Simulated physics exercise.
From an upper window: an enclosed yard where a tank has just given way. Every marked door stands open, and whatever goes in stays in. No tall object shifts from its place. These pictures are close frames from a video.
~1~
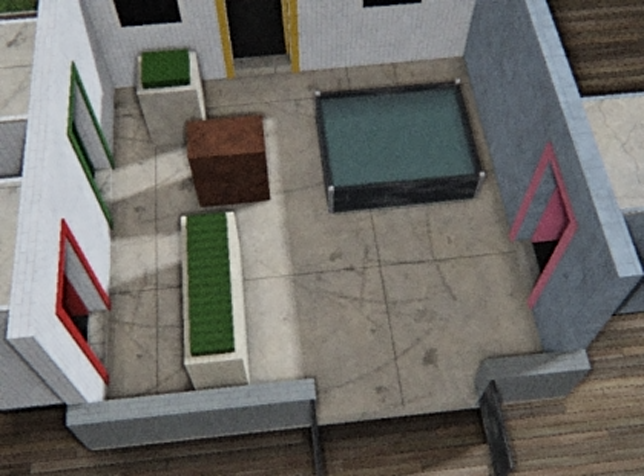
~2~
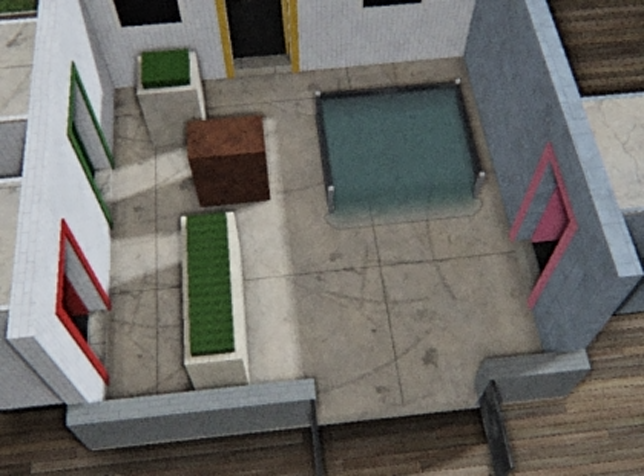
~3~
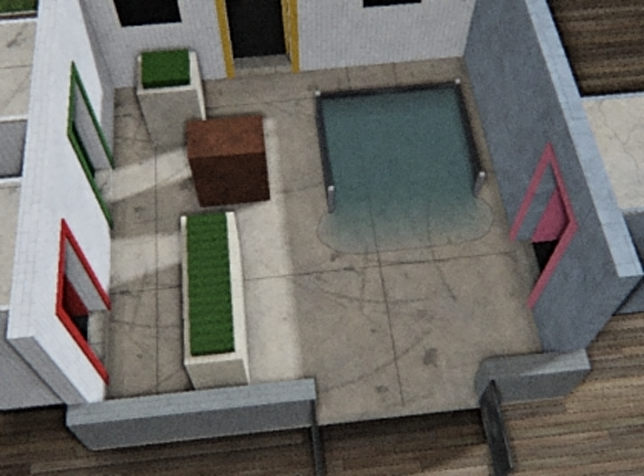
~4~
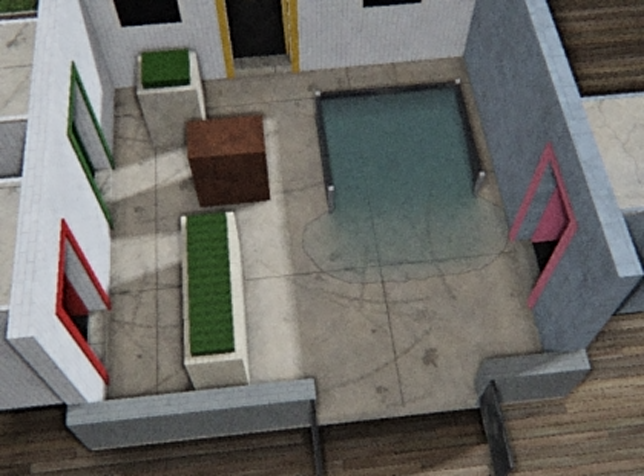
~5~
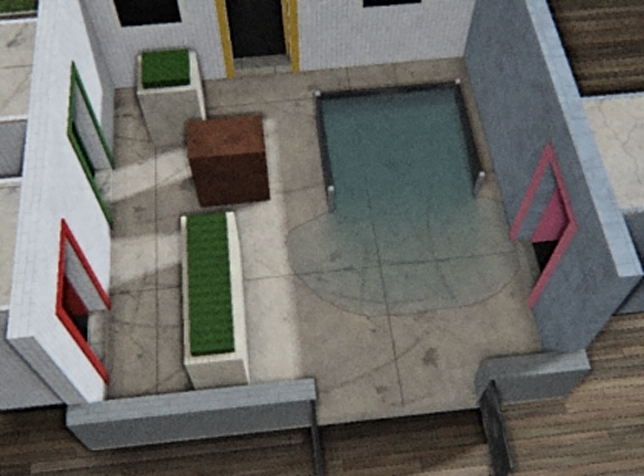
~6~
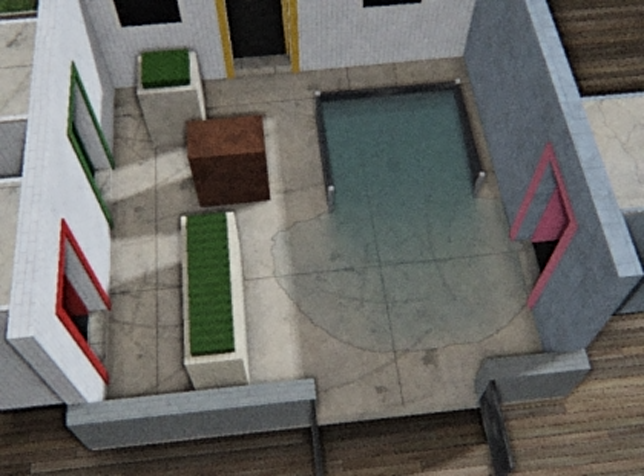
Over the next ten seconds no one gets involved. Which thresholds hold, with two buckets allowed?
Most likely the red door gets two buckets or less; most likely the yellow door gets two buckets or less; most likely the green door gets two buckets or less; most likely the pink door gets too much water.
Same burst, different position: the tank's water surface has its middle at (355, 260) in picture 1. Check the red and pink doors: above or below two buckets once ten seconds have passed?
Result - red: Short of the limit; pink: Short of the limit.
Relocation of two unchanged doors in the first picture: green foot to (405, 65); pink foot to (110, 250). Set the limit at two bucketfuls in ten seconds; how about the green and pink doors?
My reading: Green door stays within the limit, pink door stays within the limit.
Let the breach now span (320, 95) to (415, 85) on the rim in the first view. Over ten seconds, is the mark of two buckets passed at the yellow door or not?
Well, the yellow door comes up short this time.
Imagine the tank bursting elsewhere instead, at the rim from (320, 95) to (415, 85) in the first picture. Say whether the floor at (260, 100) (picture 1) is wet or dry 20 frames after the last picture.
Answer: Under water.
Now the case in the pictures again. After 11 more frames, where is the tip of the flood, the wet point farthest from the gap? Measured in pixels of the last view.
I reckon the front has reached (181, 413) by then.
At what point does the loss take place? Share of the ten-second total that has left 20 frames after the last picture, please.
It comes to around 60 per cent.
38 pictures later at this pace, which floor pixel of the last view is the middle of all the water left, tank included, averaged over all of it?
The water's centre sits above (348, 279).
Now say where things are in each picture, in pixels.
Still water in the tank at (397, 137), in the first frame.
Water pours out at (404, 196) and has run to (332, 220), in the second frame.
The front is at (326, 235), out from the gap at (404, 197), in the third frame.
The front is at (325, 262), out from the gap at (404, 198), in the fourth frame.
Water pours out at (404, 198) and has run to (349, 305), in the fifth frame.
Water pours out at (404, 198) and has run to (363, 342), in the sixth frame.
A moment on, water covers 40 % of the floor; the red door not reached, the yellow door not reached, the green door not reached, the pink door under two buckets in.
Next, water covers 40 % of the floor; the red door not reached, the yellow door not reached, the green door not reached, the pink door under two buckets in.
Then, water covers 45 % of the floor; the red door wet at the sill, nothing in, the yellow door not reached, the green door not reached, the pink door over two buckets in.
Later, water covers 55 % of the floor; the red door wet at the sill, nothing in, the yellow door not reached, the green door wet at the sill, nothing in, the pink door over two buckets in.
In the end, water covers 75 % of the floor; the red door wet at the sill, nothing in, the yellow door wet at the sill, nothing in, the green door wet at the sill, nothing in, the pink door over two buckets in.
